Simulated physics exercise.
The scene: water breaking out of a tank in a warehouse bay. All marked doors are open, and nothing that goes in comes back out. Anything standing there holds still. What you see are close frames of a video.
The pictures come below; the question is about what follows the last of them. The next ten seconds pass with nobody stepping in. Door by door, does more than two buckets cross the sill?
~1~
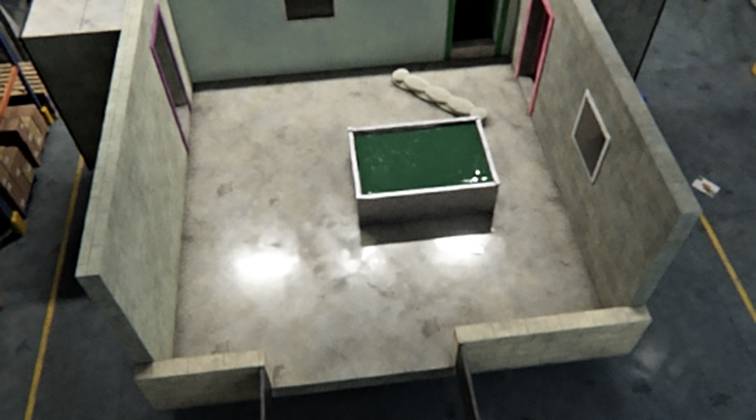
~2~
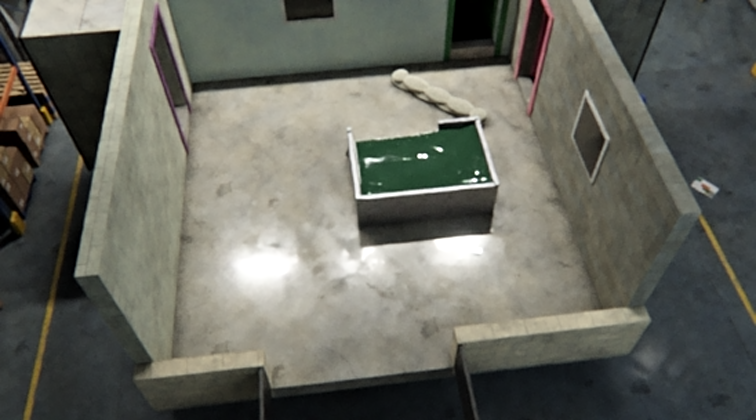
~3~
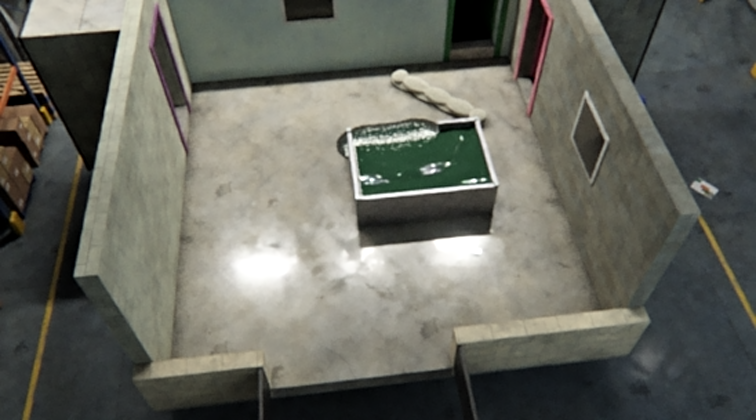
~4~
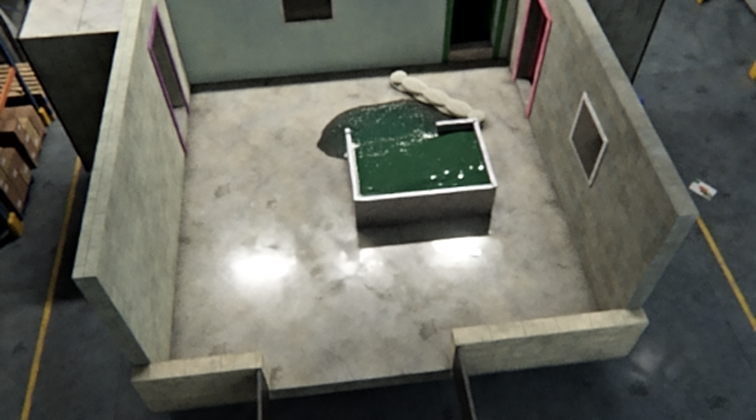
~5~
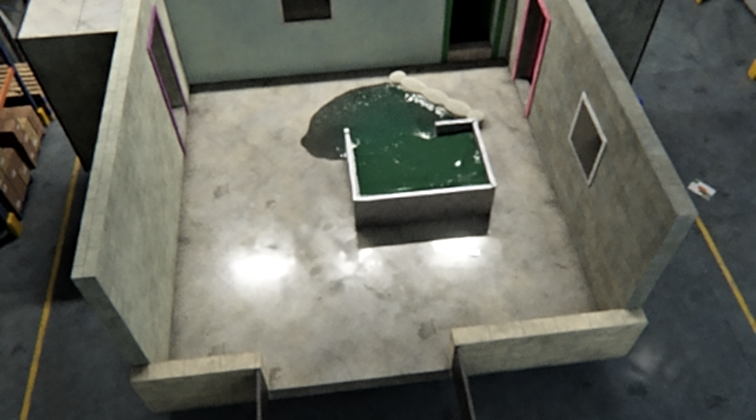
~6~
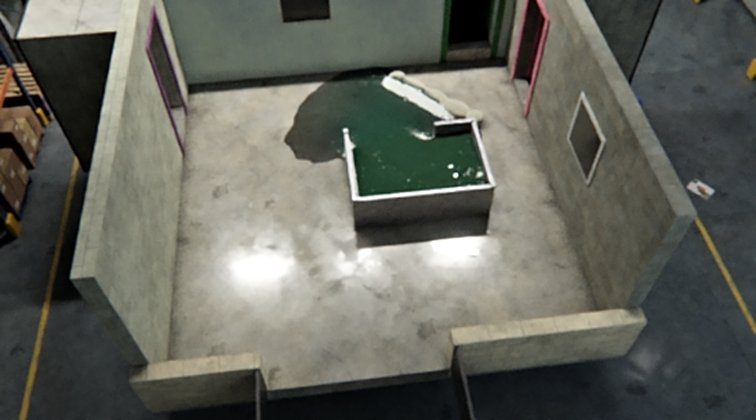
Green door: Two buckets at most; pink door: Two buckets at most; purple door: Two buckets at most.
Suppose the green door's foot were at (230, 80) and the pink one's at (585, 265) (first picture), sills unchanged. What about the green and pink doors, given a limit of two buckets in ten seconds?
I'd say the green door door stays inside the limit and the pink door door stays inside the limit.
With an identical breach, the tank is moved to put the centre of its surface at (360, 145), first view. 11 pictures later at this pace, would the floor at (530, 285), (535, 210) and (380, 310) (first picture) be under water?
I'd say still dry for the first, still dry for the second and still dry for the third.
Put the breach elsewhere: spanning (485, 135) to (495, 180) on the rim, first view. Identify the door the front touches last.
Last: The purple door.
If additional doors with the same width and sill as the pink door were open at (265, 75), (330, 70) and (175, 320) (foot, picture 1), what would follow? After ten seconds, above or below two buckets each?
Going door by door: The first runs past the limit, the second runs past the limit, the third remains below the limit.
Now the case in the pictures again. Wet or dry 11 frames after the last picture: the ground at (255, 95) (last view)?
Lab note - point status: Swamped.
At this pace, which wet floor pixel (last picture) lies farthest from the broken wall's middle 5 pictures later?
Roughly (264, 80).
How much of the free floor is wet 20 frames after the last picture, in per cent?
Roughly 45 %.
A moment on, water covers 20 % of the floor; the green door not reached, the pink door not reached, the purple door not reached.
Next, water covers 30 % of the floor; the green door wet at the sill, nothing in, the pink door not reached, the purple door not reached.
Then, water covers 45 % of the floor; the green door wet at the sill, nothing in, the pink door wet at the sill, nothing in, the purple door wet at the sill, nothing in.
Later, water covers 80 % of the floor; the green door wet at the sill, nothing in, the pink door under two buckets in, the purple door wet at the sill, nothing in.
In the end, water covers 95 % of the floor; the green door wet at the sill, nothing in, the pink door under two buckets in, the purple door wet at the sill, nothing in.
